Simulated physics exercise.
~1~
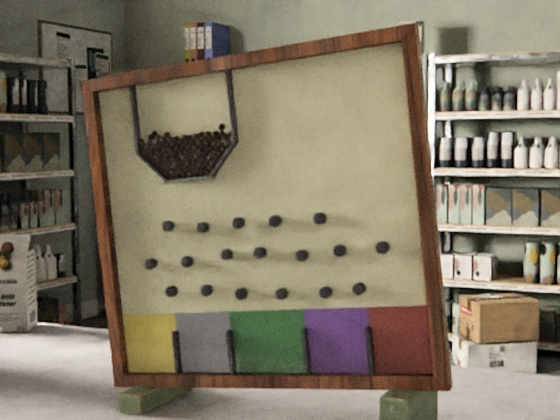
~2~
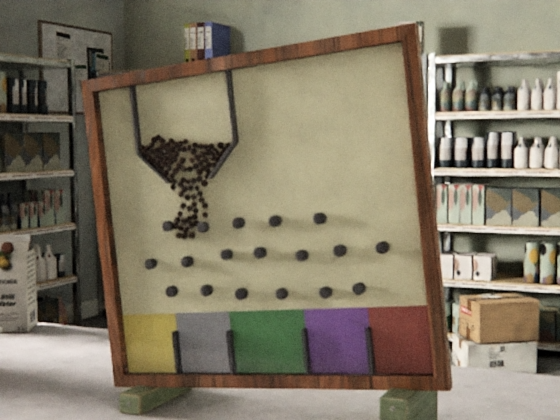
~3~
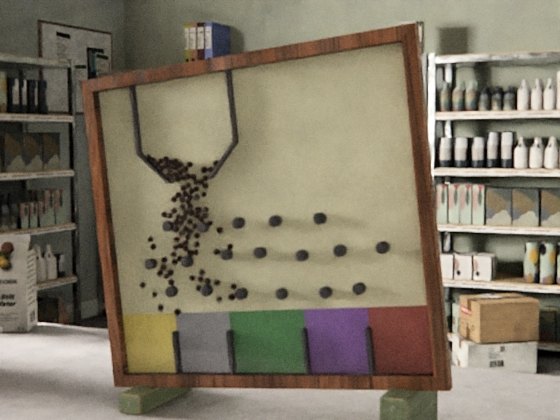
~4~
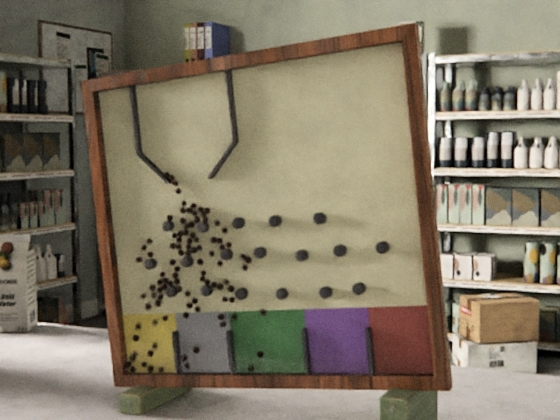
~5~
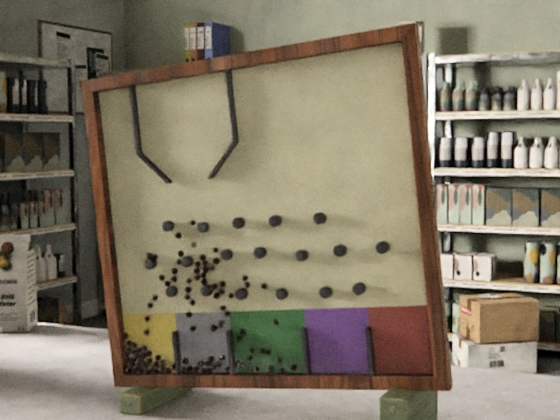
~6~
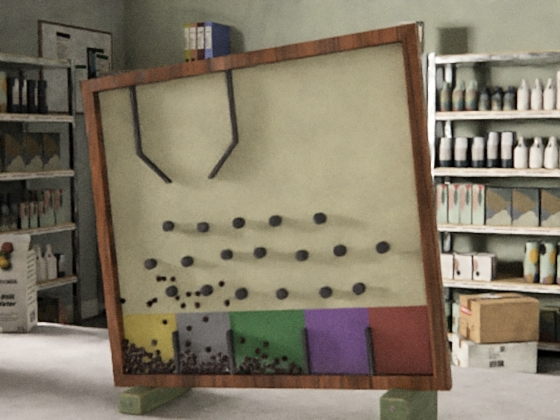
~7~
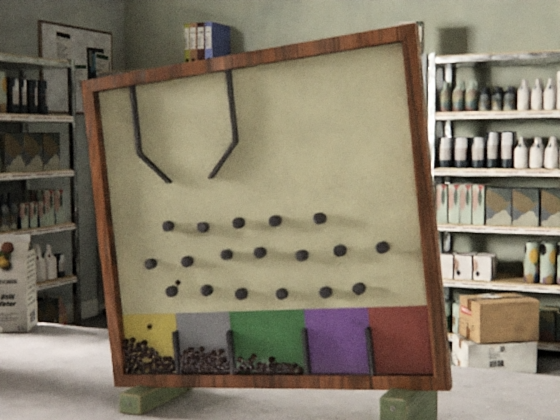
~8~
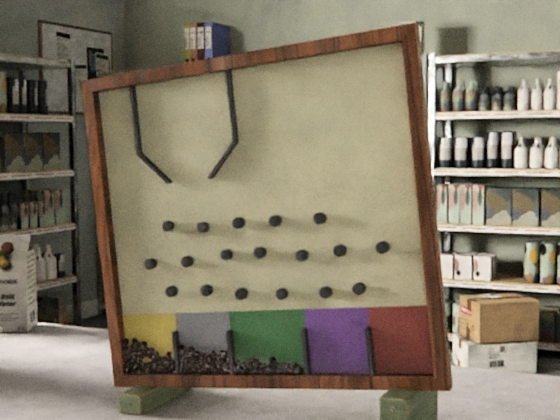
We see small dark pellets drop from a hopper in a tilted, wood-framed board, scatter over rows of pegs and fall into coloured bins, finally resting in the yellow, grey and green ones, most in yellow, while purple and red stay empty.
